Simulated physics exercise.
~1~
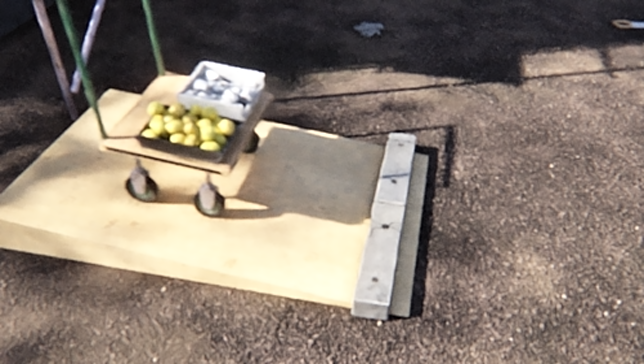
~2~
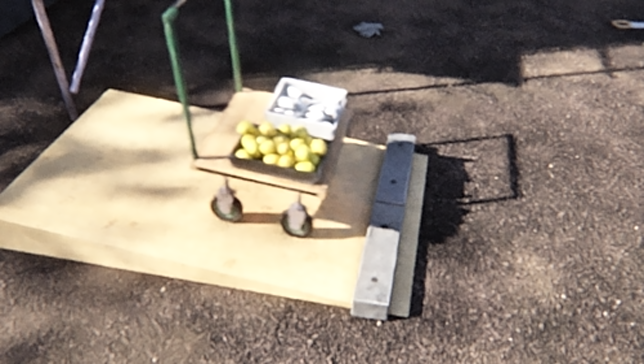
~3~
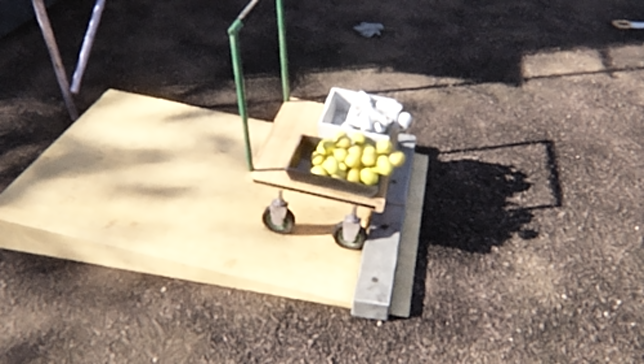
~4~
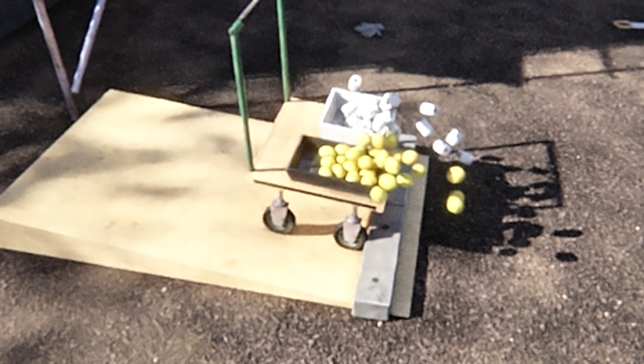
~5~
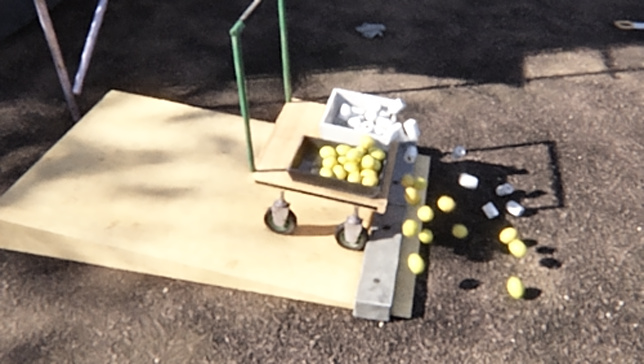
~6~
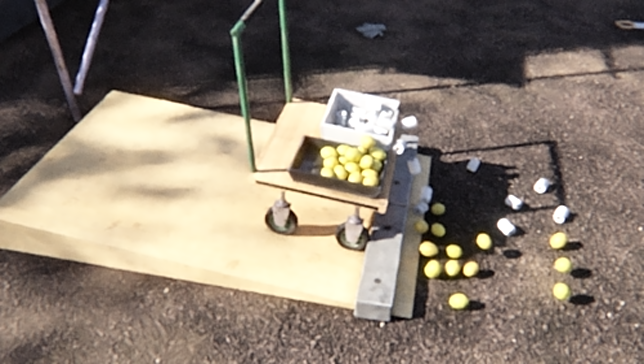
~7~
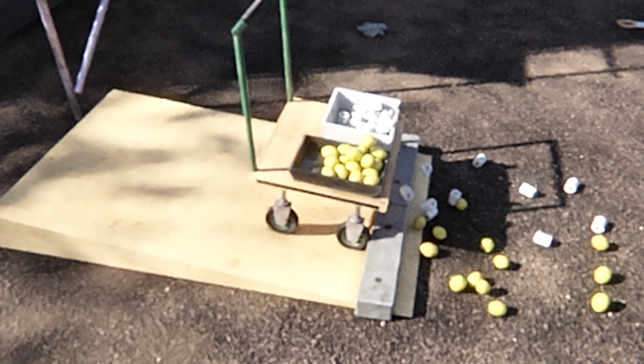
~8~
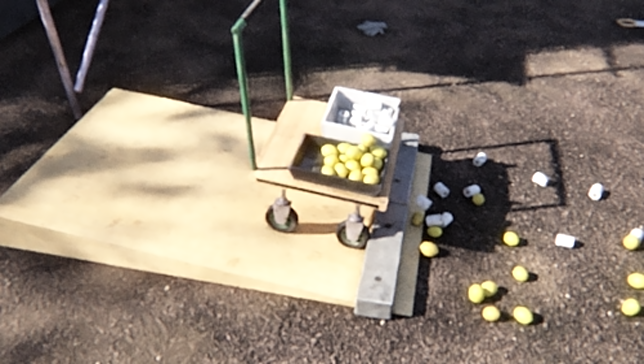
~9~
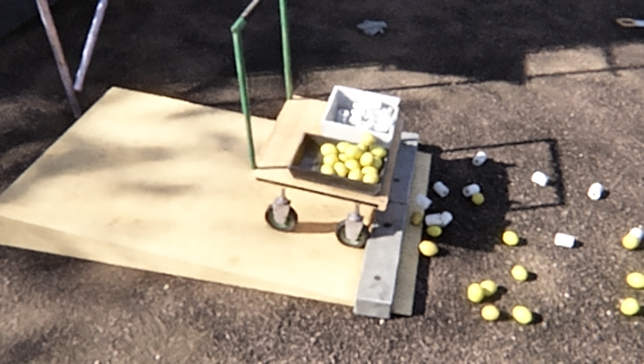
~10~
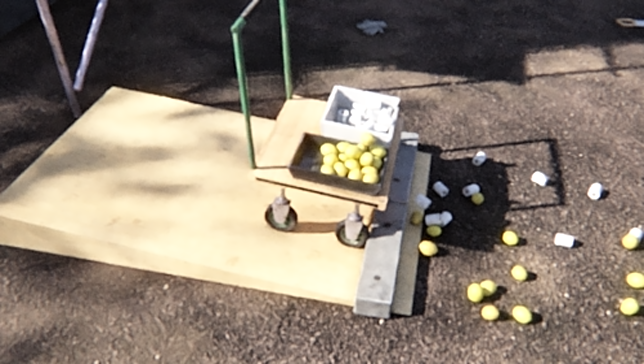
On sunlit tarmac, a trolley rolling right down a board, stopping at a beam, spilling lemons and paper rolls onto the ground.
